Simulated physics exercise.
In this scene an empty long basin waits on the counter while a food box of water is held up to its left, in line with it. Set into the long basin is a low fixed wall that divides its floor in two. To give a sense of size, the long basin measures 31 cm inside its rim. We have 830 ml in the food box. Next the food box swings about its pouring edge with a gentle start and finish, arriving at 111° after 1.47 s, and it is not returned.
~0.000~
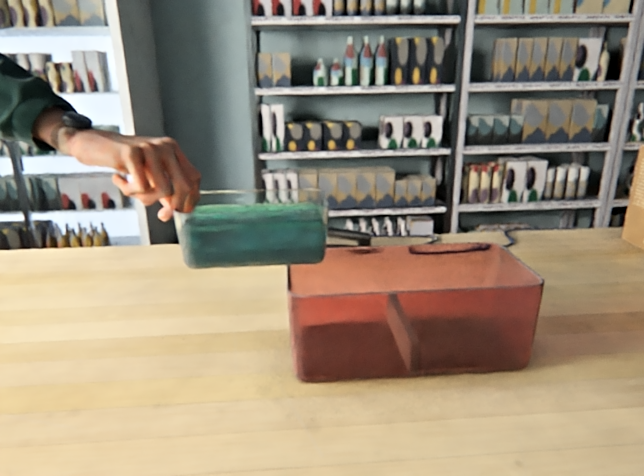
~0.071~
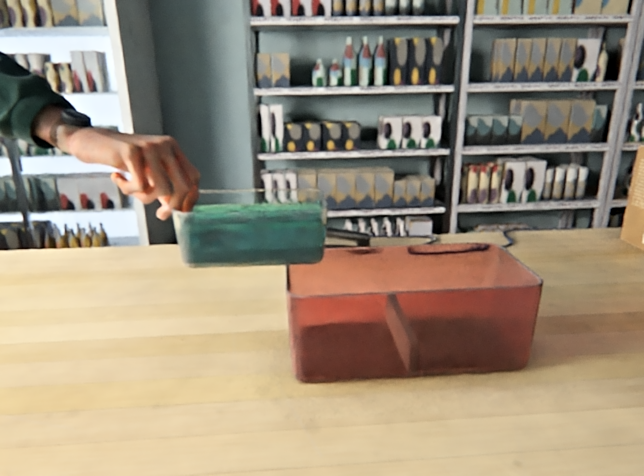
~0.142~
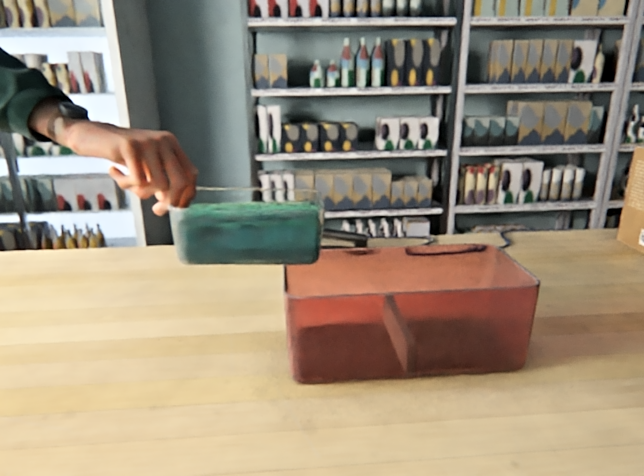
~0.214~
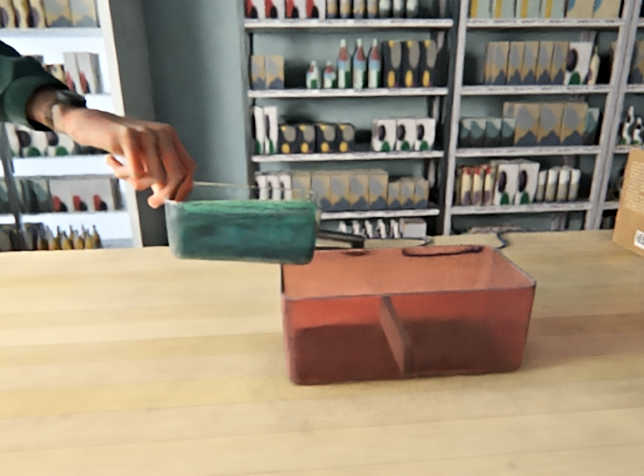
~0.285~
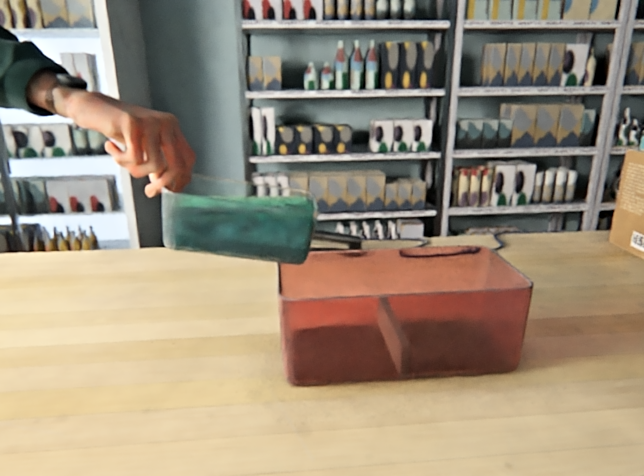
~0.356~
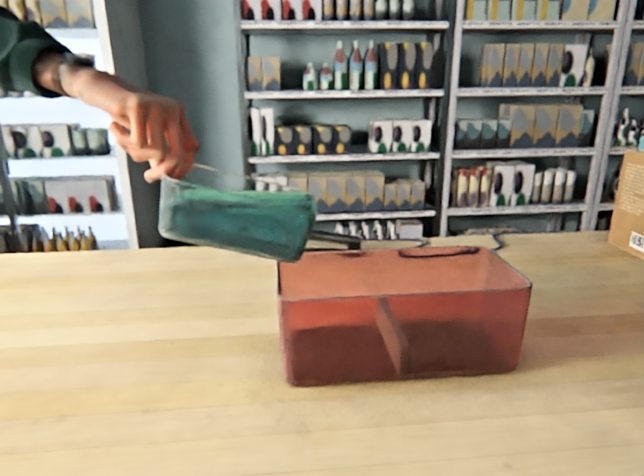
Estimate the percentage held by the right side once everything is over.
I would say 55 per cent.
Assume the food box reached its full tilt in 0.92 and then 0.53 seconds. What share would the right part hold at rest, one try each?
First 60, then 50 per cent.
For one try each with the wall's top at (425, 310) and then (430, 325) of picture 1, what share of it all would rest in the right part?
10 then 20 %.
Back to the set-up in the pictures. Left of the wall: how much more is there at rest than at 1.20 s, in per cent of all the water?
That works out to roughly 10 per cent of the whole.
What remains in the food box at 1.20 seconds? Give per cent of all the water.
Around 4 in a hundred.
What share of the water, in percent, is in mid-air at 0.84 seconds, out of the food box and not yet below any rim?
38 %.
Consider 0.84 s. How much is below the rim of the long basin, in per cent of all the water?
I'd put it near 30 percent.
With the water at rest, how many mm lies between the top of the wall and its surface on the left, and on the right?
Close to 30 mm left and close to 24 mm right.
Then, 0.84 s in, the tilt is 68° and 31 per cent is still to pour, 19 is left of the wall and 11 right of it.
Then, 1.20 s in, the tilt is 102° and 4 per cent is still to pour, 33 is left of the wall and 54 right of it.
Then, 1.57 s in, the tilt is 111° and 0 per cent is still to pour, 43 is left of the wall and 55 right of it.
Then, 1.97 s in, the tilt is 111° and 0 per cent is still to pour, 43 is left of the wall and 55 right of it.
Finally, 43 per cent lies left of the wall, 55 right of it and 3 outside.
